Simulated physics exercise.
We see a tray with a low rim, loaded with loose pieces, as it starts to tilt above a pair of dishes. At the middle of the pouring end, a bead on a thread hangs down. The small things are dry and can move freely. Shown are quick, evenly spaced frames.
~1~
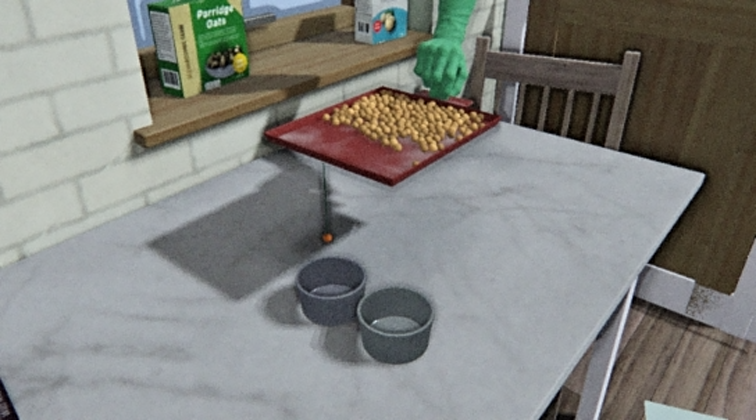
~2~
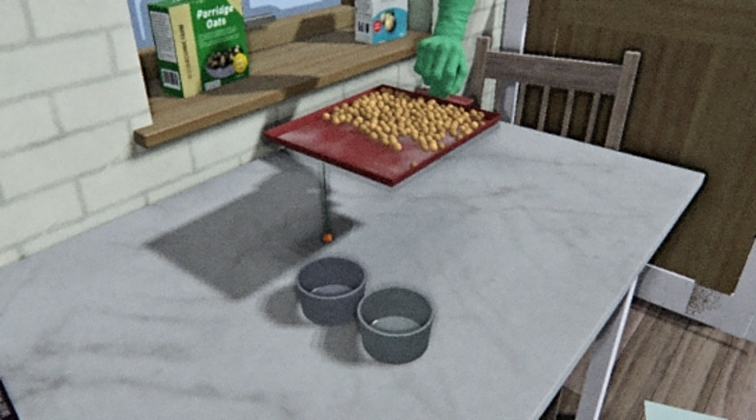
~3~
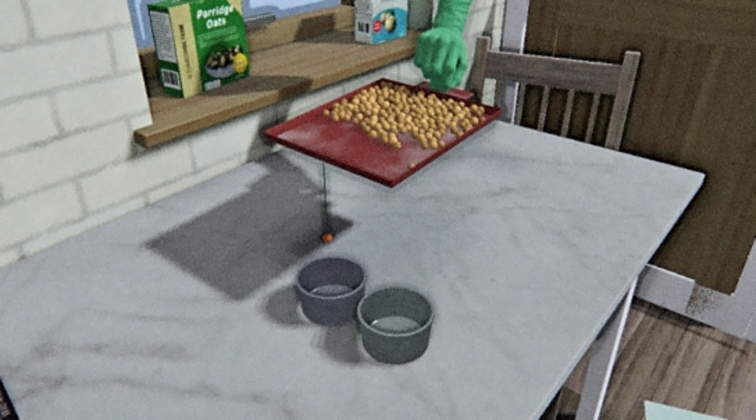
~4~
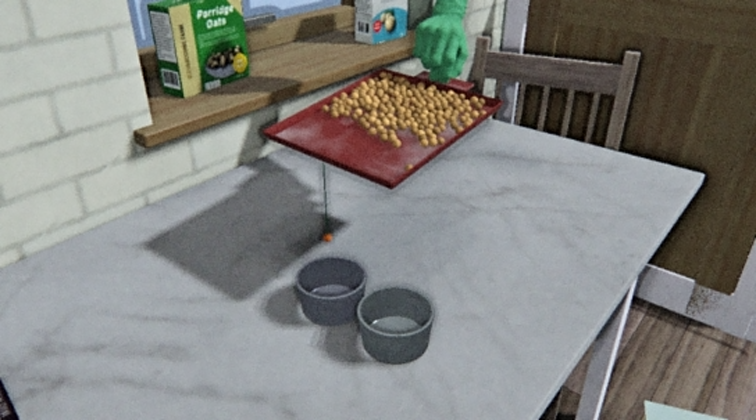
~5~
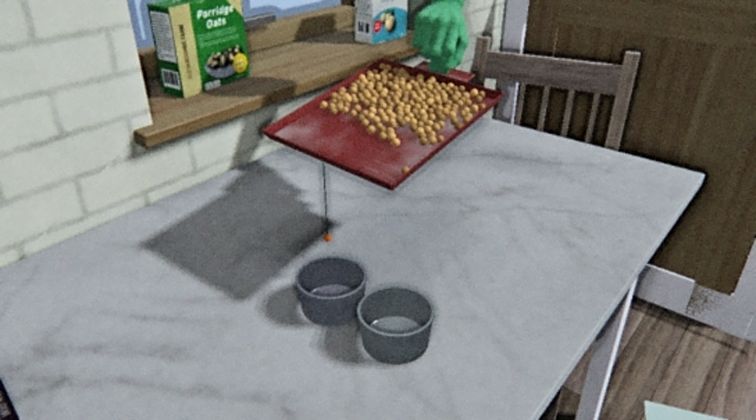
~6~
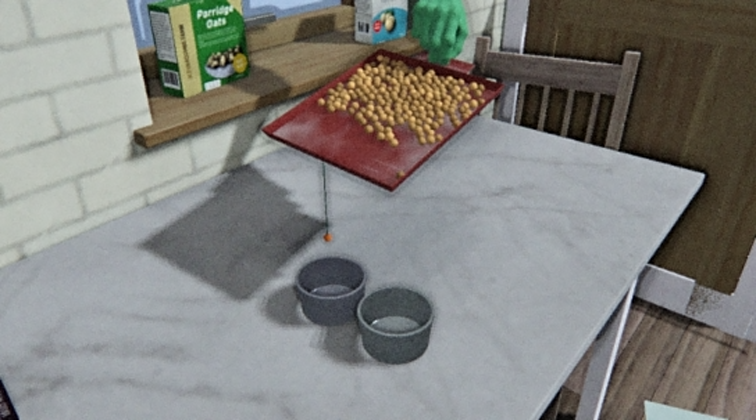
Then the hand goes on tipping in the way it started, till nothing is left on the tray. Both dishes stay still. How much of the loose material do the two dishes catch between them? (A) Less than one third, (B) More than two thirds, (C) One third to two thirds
One third to two thirds.
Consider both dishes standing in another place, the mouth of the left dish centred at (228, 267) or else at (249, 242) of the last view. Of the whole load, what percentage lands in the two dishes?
You'd end up with around 0 per cent and then around 20 per cent.
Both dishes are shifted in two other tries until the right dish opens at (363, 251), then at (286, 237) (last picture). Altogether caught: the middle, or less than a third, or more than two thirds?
Case one, under a third; case two, below one third.
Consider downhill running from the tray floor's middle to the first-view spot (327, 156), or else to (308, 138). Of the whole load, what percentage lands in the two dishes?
I'd say roughly 30 percent with the first slope, 0 percent with the other.
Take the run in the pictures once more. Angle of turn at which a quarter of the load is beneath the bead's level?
Angle reached: About 50°.
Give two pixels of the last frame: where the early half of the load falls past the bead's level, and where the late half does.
Roughly at (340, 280) first, and then at (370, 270).
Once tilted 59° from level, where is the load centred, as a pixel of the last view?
The load's middle is around (345, 264).
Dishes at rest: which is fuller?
Answer: The leftmost one.
Soon after the last picture, tray tipped steeply; about a third on the tray; a small part in the right dish; about a quarter in the left dish; about a quarter outside both; a small part in the air.
A little later, tray tipped right over; about a quarter in the right dish; about a third in the left dish; about half outside both; a stray few in the air.
Later still, tray tipped past a quarter turn; about a quarter in the right dish; about a third in the left dish; about half outside both.
By the end, tray tipped past a quarter turn; about a quarter in the right dish; about a third in the left dish; about half outside both.
